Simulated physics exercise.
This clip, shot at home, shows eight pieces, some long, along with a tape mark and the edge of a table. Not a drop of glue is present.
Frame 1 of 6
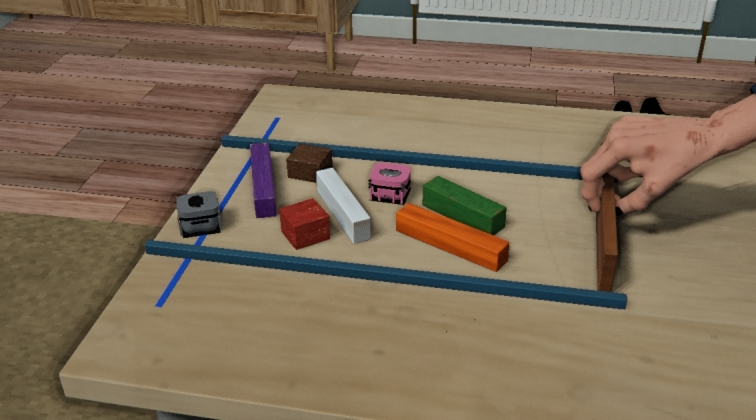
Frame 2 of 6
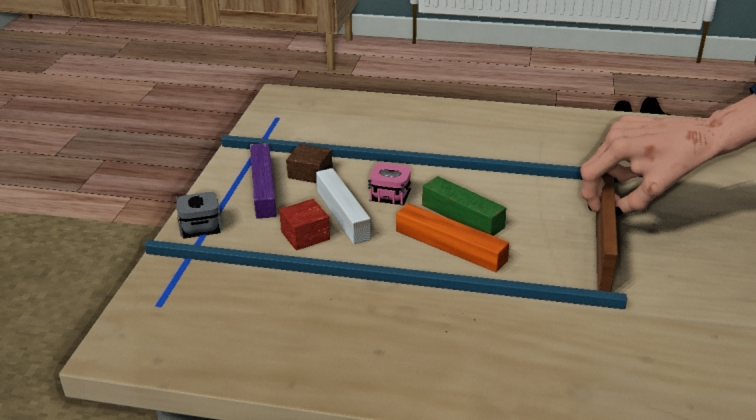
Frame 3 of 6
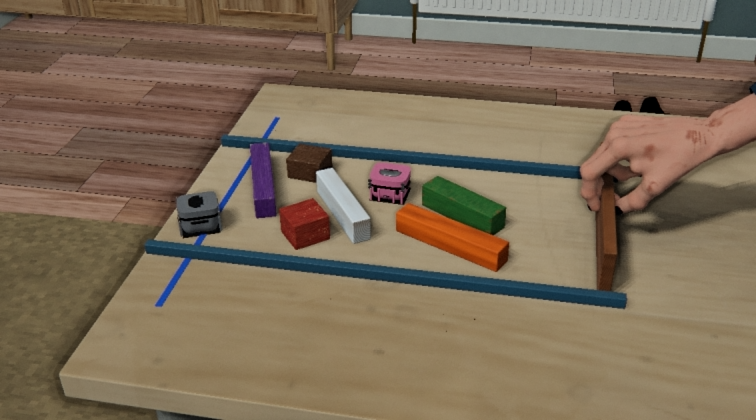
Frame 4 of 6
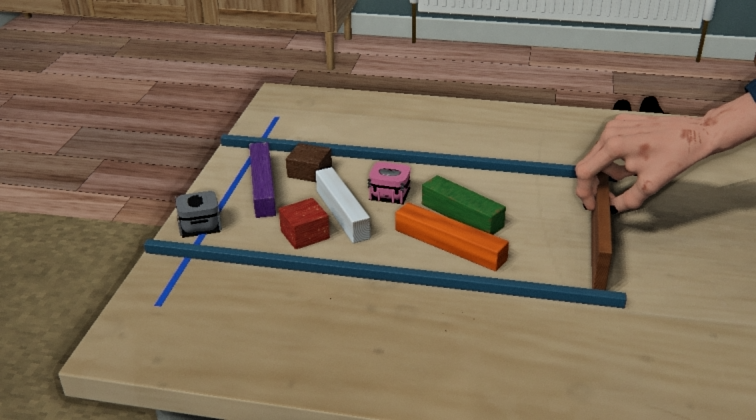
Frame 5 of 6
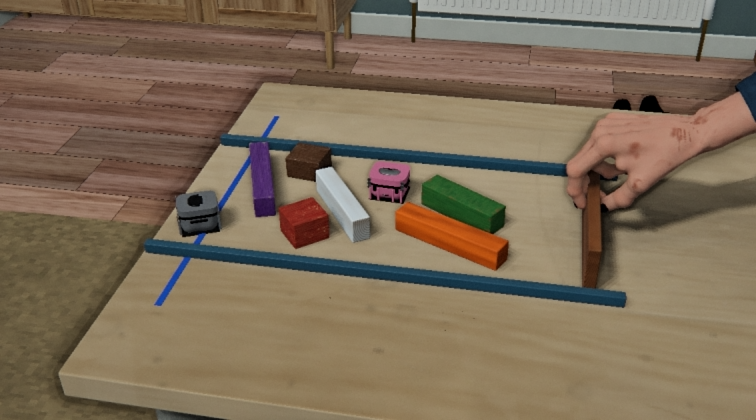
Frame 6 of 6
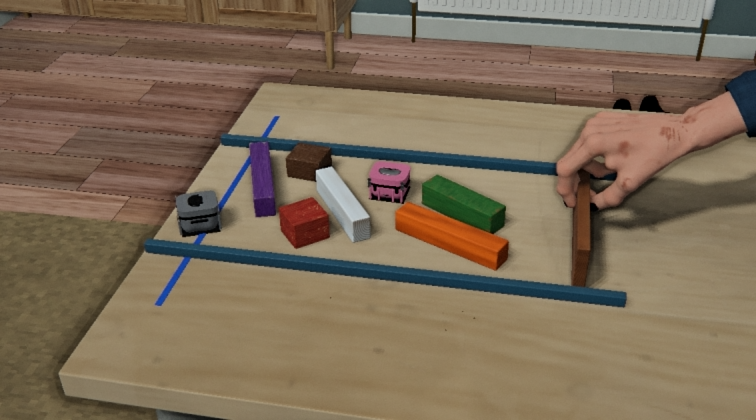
At first, a hand holds a brown board upright at the right end of two blue rails on a table, with colored blocks, a grey case and a pink object lying between them. Then the hand slides the board slightly left, while the pieces near the blue tape line stay still.
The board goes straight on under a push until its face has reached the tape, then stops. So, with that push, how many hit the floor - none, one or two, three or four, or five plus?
At least five.
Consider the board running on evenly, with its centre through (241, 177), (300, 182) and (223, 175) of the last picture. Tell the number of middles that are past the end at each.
4; 0; 6.
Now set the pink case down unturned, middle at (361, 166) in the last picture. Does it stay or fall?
Placed there, it does not drop.
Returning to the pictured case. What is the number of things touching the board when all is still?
That number would be 2.
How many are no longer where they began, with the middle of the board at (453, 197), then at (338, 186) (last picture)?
At the first spot 3, then 7.
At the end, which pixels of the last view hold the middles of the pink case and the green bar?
Pink case: (204, 157); green bar: (224, 172).
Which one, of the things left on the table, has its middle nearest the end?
Answer: The pink case.
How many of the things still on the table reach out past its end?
The count is 2.
Soon after, none off yet; grey case at rest near (198, 213); purple bar at rest near (262, 178); brown block at rest near (309, 162).
Then, none off yet; grey case at rest near (198, 213); purple bar moved a little near (242, 178); brown block moved about its own width near (271, 158).
At rest, the number that fall off is five or more; fallen, white stick, red block, brown block, purple bar and grey case.
